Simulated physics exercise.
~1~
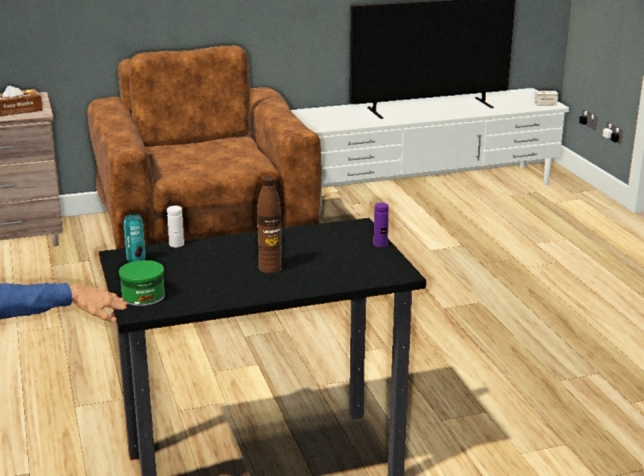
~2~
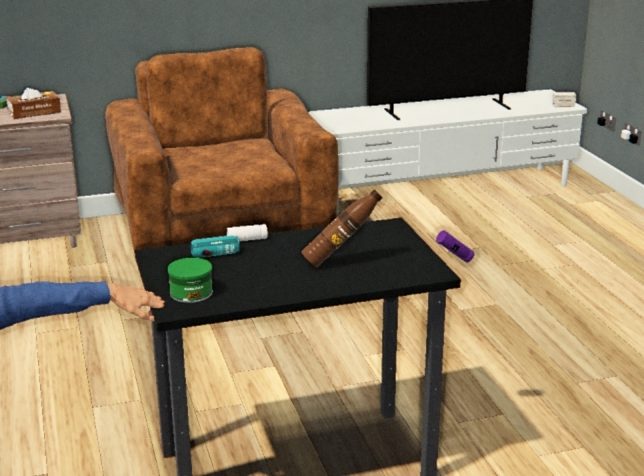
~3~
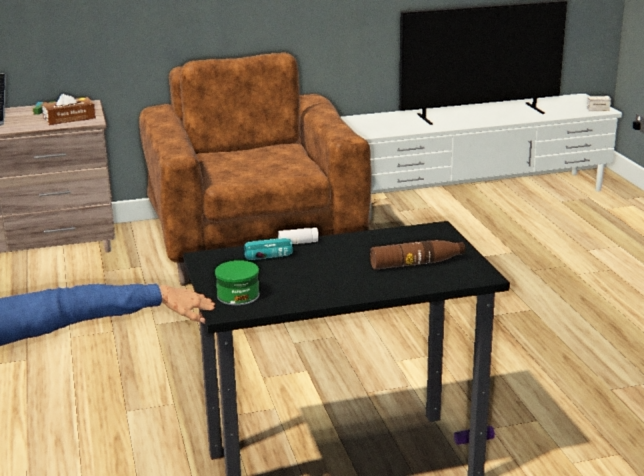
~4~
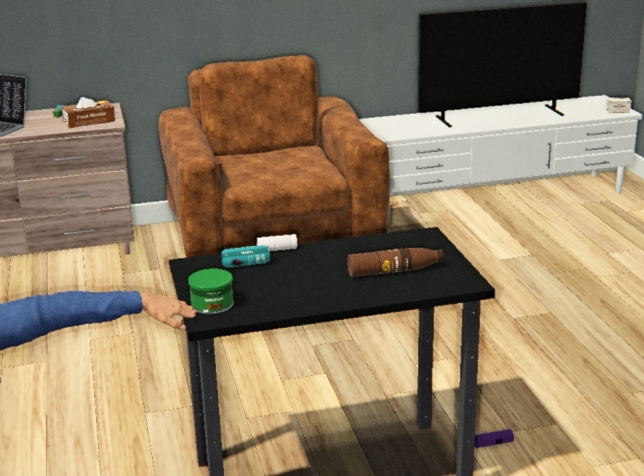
An arm in a blue sleeve reaches from the left to the corner of a black side table, seen from slightly above in a living room with a brown armchair and a white television cabinet behind. On the table stand a green tub, a turquoise can, a white shaker, a tall brown bottle and a purple shaker at the right. The table jolts, the can and white shaker topple, the bottle tips over, and the purple shaker flies off the right edge. The bottle lands on its side. Finally, the purple shaker lies on the wooden floor, while the tub remains upright beside the fallen items.
